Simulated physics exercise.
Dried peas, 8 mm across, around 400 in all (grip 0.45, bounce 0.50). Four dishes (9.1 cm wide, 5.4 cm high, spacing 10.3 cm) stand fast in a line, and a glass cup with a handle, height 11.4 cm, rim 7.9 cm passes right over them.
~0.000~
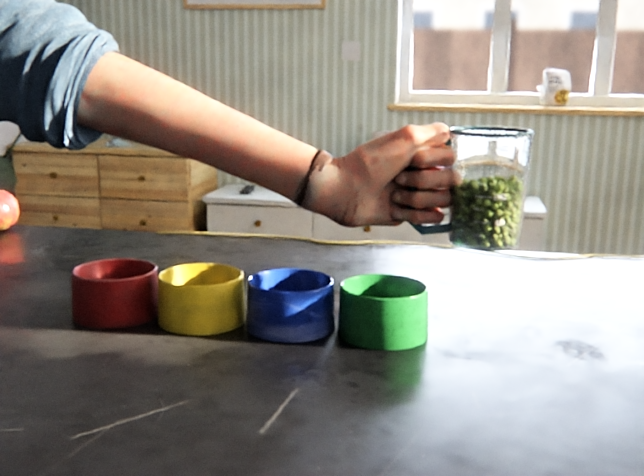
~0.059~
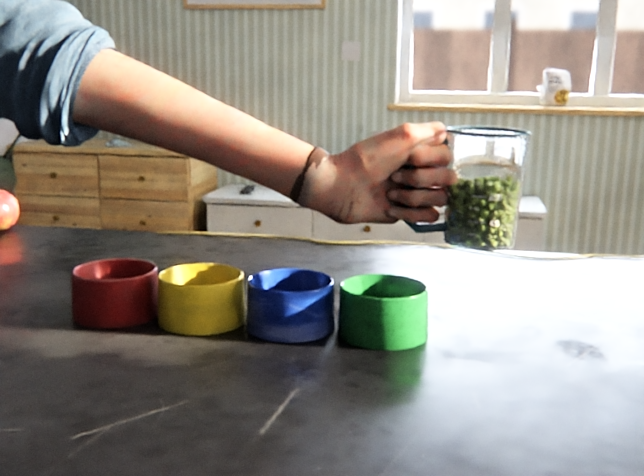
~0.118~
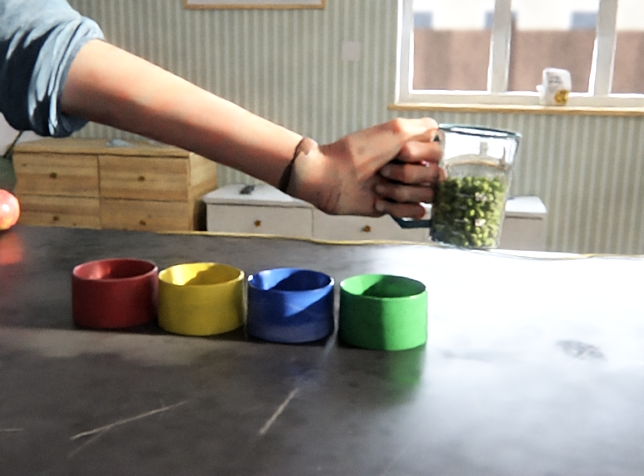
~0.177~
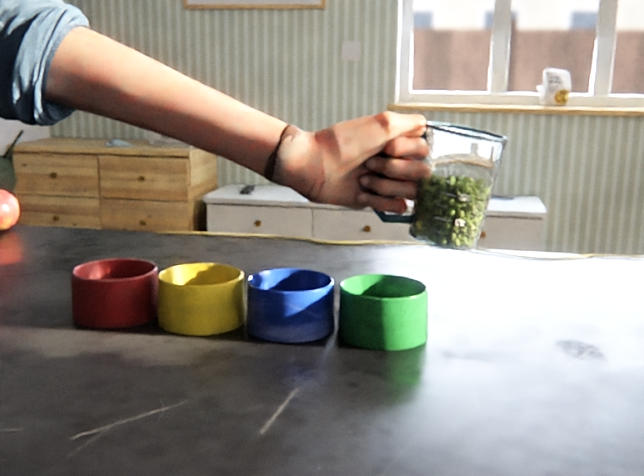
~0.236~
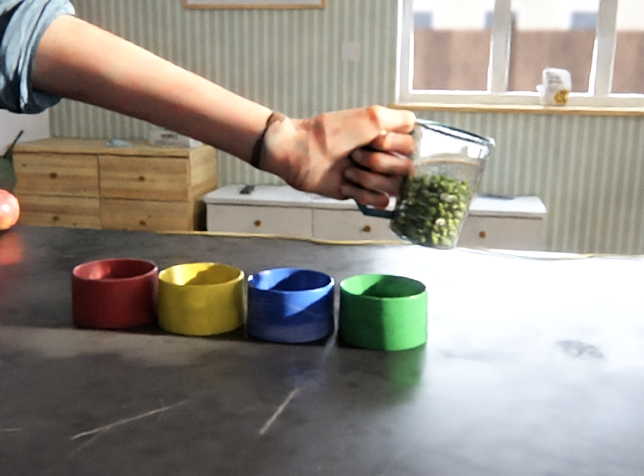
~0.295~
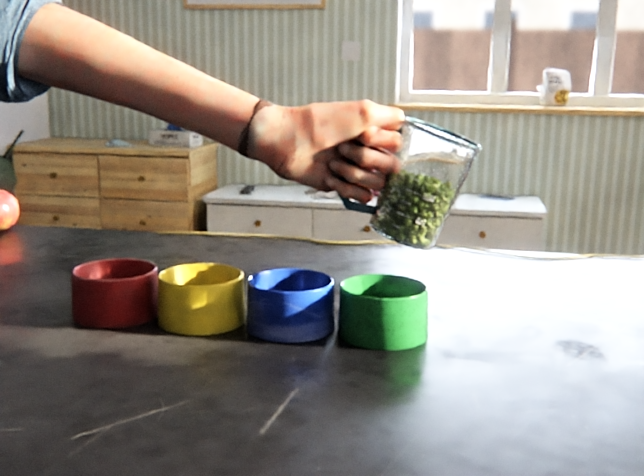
A hand holding a clear cup of green dried peas moves left, gradually tilting it, above four colourful dishes in a row.
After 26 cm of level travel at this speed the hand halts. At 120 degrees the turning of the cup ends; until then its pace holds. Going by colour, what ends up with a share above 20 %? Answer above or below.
Red: Below, blue: Above, green: Below, yellow: Below, counter: Below.
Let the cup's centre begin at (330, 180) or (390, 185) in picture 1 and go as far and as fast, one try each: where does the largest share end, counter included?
Most goes to: Yellow, then yellow.
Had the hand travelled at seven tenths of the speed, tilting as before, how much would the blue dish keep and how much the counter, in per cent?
Blue 100, counter 0.
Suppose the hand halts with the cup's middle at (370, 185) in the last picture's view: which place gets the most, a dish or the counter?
The winner: Counter.
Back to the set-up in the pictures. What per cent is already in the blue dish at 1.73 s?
Some 80 per cent.
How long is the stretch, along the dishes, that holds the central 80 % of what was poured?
Some 6 cm.
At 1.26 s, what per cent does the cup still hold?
About 100 per cent.
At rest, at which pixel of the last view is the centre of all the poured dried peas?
Around (297, 303).
Then, at 0.87 s, tilt 67 degrees; cup holds 100 %.
After 1.26 s, tilt 99 degrees; cup holds 100 %.
Then, at 1.73 s, tilt 120 degrees; cup holds 15 %, blue 80 %.
At rest (2.5 s), red 0 %, blue 95 %, green 0 %, yellow 0 %, counter 5 %.
